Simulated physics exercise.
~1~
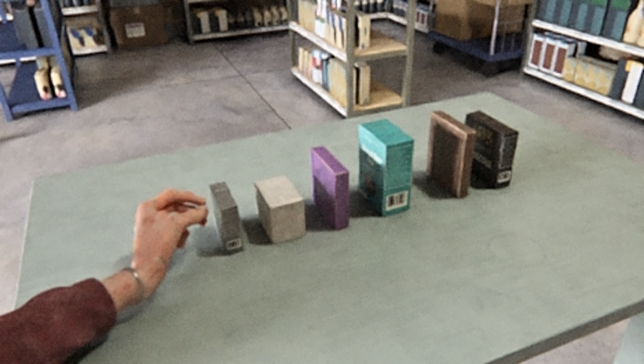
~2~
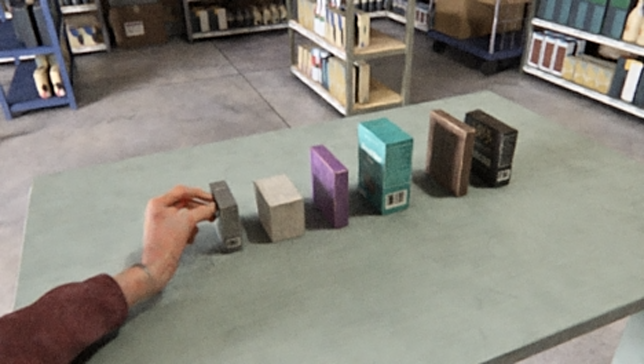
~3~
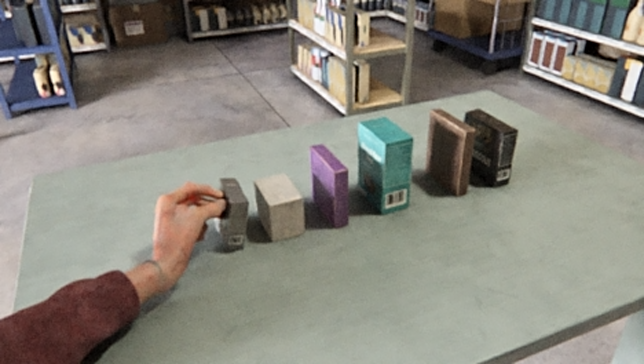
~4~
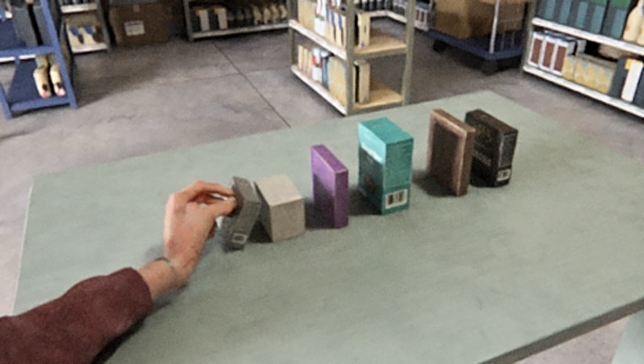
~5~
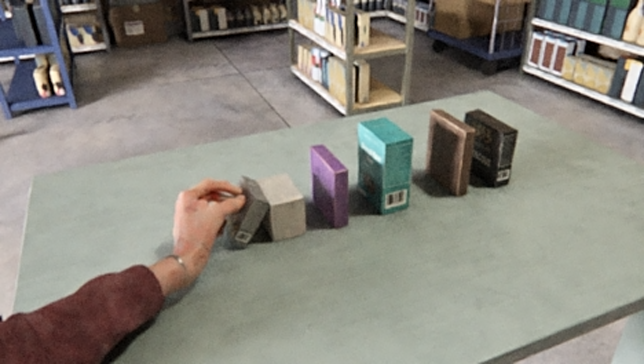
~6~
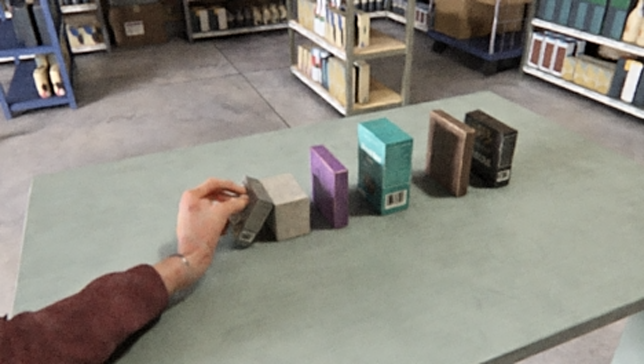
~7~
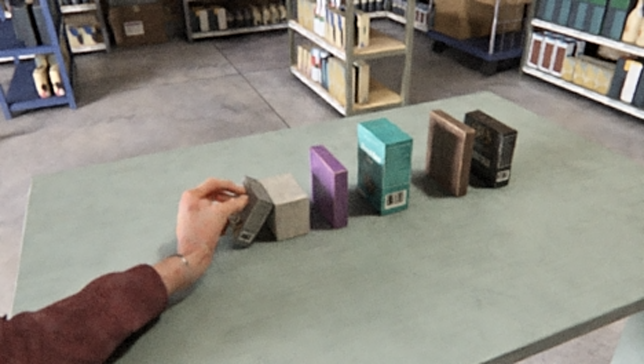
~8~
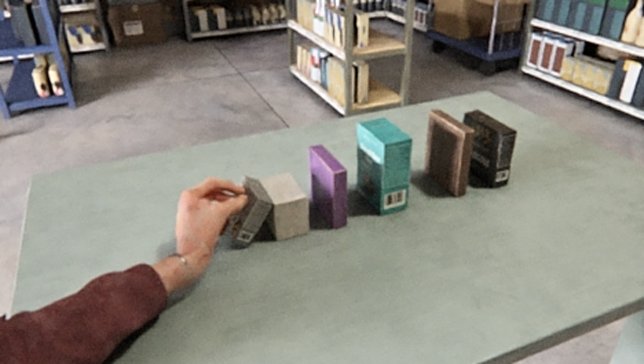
A hand tips the grey packet right against a pale block, and the others stay upright.
